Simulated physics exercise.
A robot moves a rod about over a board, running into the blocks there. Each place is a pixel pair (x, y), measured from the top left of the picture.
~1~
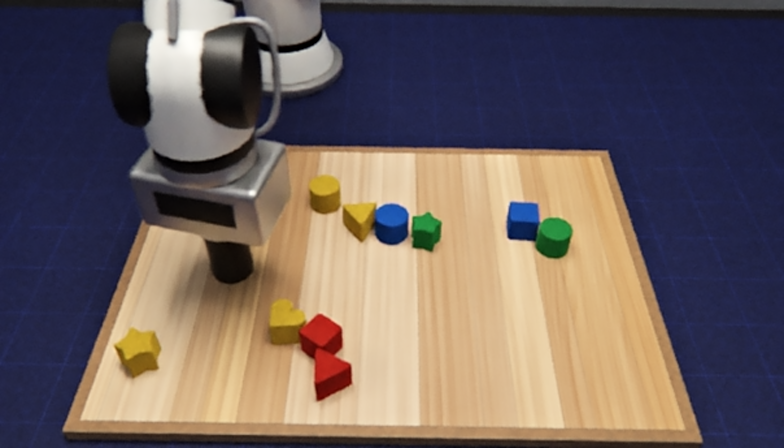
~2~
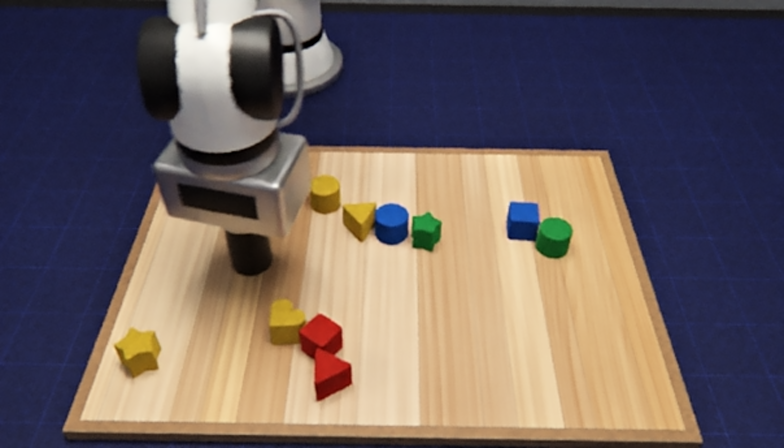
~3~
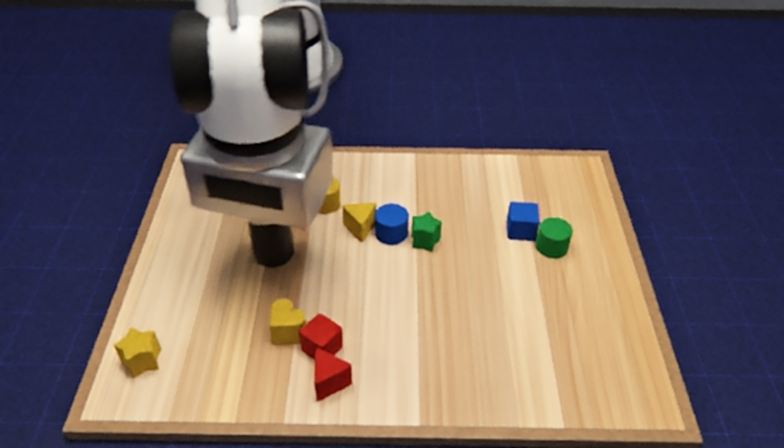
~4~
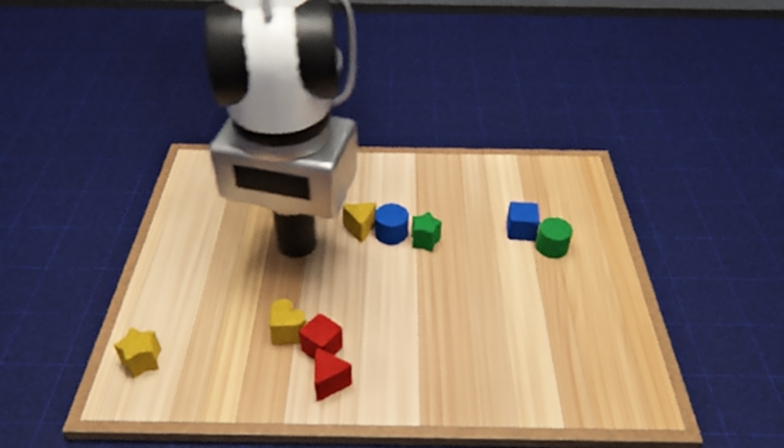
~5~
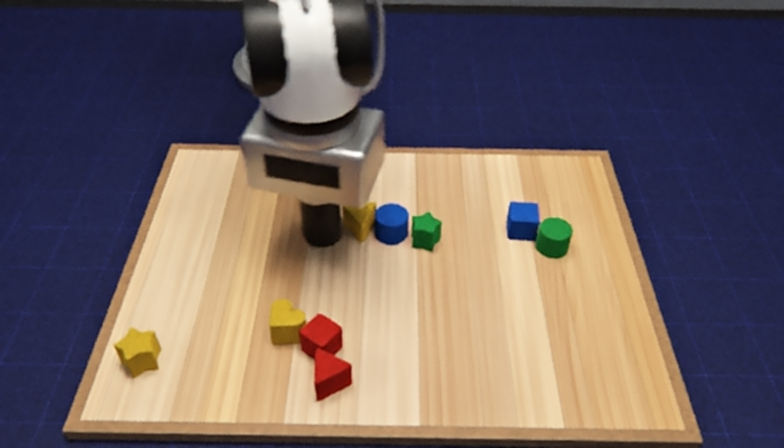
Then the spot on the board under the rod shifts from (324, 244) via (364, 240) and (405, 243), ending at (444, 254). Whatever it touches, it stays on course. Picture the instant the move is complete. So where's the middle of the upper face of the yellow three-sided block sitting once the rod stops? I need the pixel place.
The centre of its top face lies at (381, 198).
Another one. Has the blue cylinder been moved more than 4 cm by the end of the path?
That would be a yes.
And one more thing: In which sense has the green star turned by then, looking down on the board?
It spins clockwise.
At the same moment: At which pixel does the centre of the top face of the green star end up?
At pixel (477, 230).
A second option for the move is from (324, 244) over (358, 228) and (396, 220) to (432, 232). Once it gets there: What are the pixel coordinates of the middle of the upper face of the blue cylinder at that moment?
The blue cylinder ends near (467, 225).
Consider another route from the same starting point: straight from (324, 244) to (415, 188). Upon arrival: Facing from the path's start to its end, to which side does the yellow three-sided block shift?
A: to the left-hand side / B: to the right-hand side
Answer: B.
What follows on the original path. One third of the way, rod at (365, 229); yellow three-sided block at (376, 201), turned 20° anticlockwise; blue cylinder at (403, 211); green star at (431, 223).
Two thirds of the way, rod at (406, 233); yellow three-sided block at (381, 198), turned 40° anticlockwise; blue cylinder at (430, 205); green star at (442, 225), turned 65° clockwise.
At the end, rod at (445, 243); yellow cylinder in place; yellow three-sided block at (381, 198), turned 40° anticlockwise; blue cylinder at (436, 204); green star at (477, 230), turned 65° clockwise.
